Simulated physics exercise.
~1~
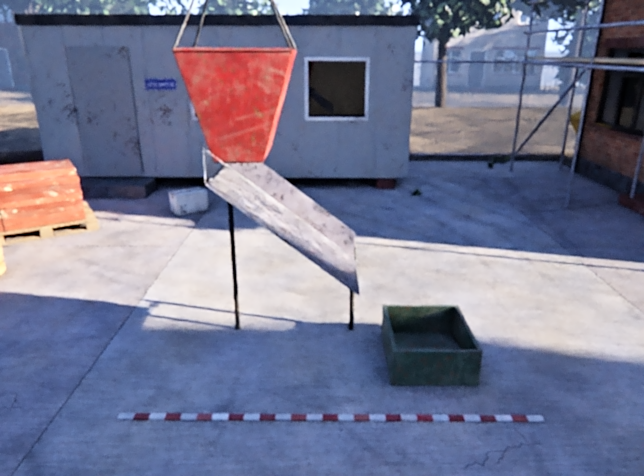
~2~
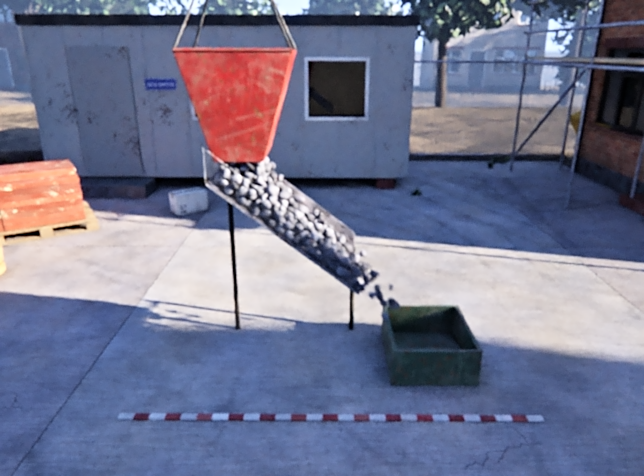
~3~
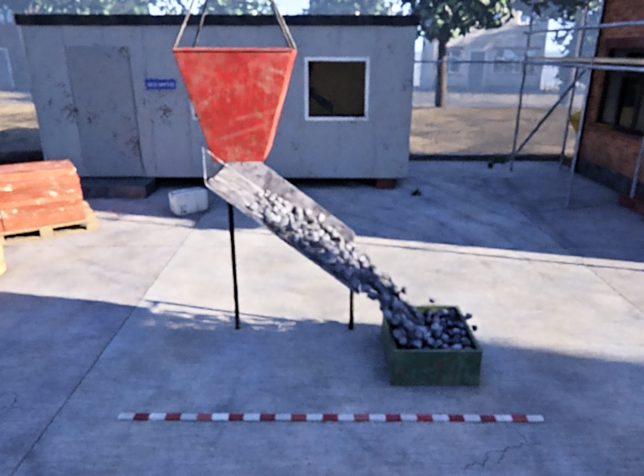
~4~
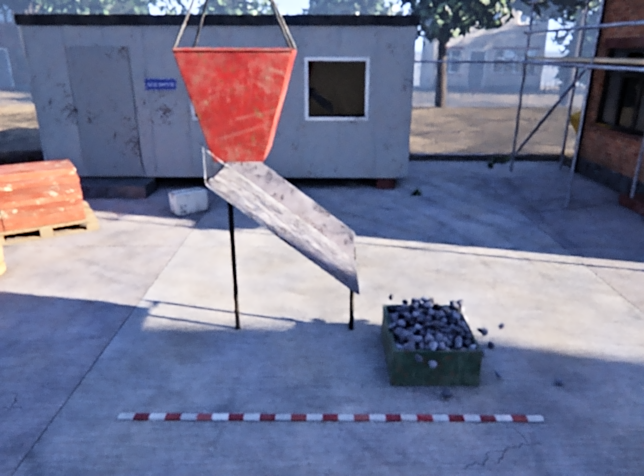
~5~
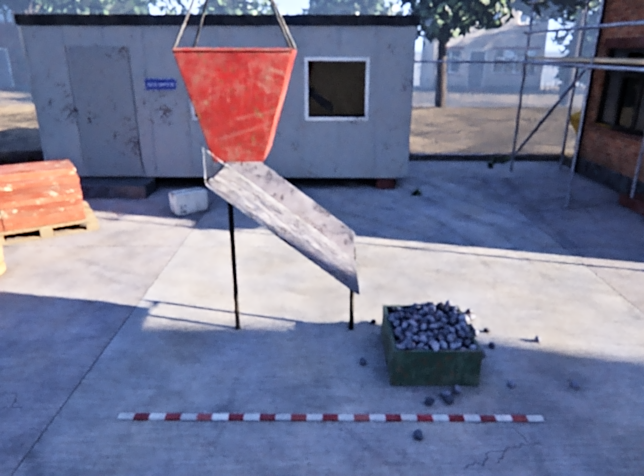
Grey stones drop from a hanging red hopper, slide down a sloping steel chute to the right and pour into a green bin on the concrete. The chute empties, and the stones end heaped in the bin, with a few scattered on the ground around it.
